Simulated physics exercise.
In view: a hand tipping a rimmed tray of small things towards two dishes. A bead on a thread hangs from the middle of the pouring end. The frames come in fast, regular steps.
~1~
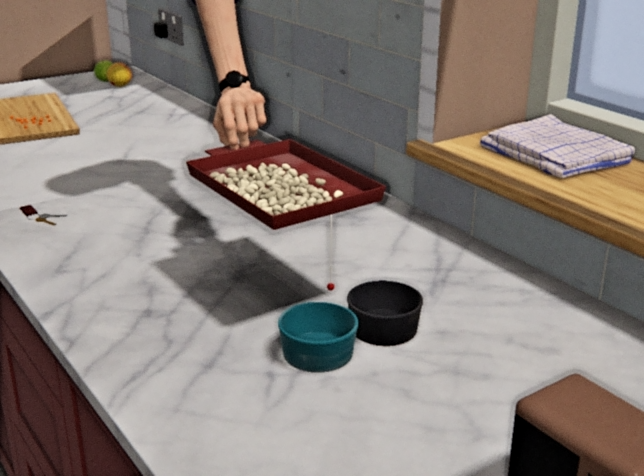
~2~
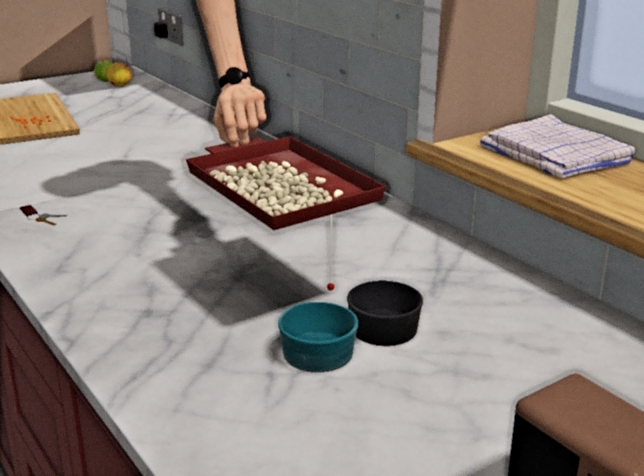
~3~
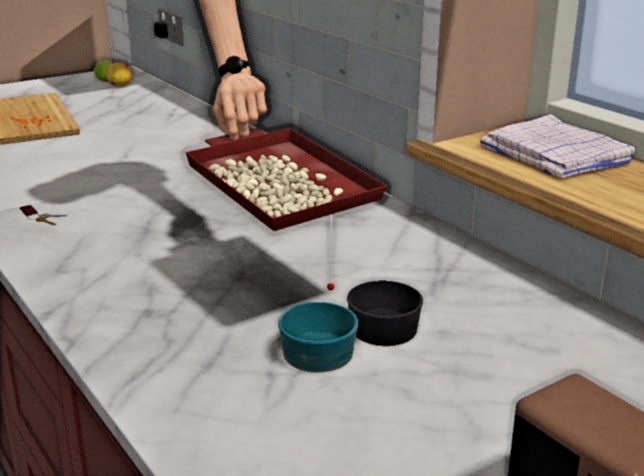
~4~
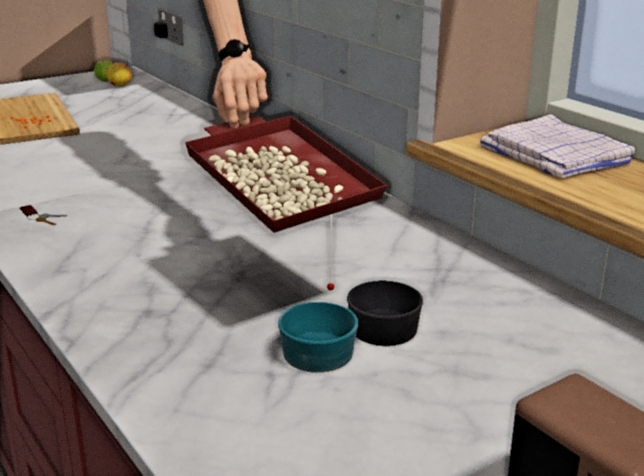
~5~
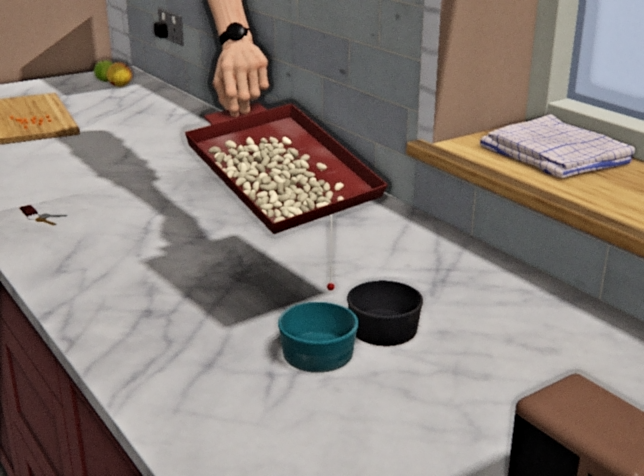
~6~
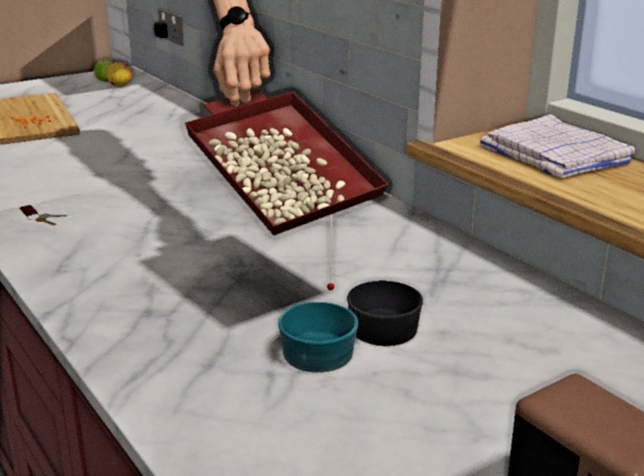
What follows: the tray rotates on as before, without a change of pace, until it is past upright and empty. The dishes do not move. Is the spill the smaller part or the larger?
Together they catch the larger part.
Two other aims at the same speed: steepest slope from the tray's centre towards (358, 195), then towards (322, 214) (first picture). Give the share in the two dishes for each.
First some 50, then 70 per cent.
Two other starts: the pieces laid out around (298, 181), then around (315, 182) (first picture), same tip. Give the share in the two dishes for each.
The first gives 70 %, the second 70 %.
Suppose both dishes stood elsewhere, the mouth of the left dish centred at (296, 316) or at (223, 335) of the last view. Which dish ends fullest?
At the first place the left one, at the second the right-hand dish.
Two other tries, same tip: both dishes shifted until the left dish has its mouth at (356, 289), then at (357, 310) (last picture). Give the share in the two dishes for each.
About 0 and 20 per cent.
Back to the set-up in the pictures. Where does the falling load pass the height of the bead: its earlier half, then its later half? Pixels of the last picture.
Around (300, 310) and then (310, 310).
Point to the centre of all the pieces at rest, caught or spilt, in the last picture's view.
Around (320, 347).
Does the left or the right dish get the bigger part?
More ends in left.
Just after the last frame, tray tipped steeply; almost all on the tray; just a few in the air.
A moment on, tray tipped past a quarter turn; roughly half on the tray; roughly a quarter in the left dish; just a few in the right dish; just a few outside both; roughly a quarter in the air.
Further on, tray tipped past a quarter turn; roughly two thirds in the left dish; about a tenth in the right dish; roughly a quarter outside both.
When it is over, tray tipped past a quarter turn; roughly two thirds in the left dish; about a tenth in the right dish; roughly a quarter outside both.
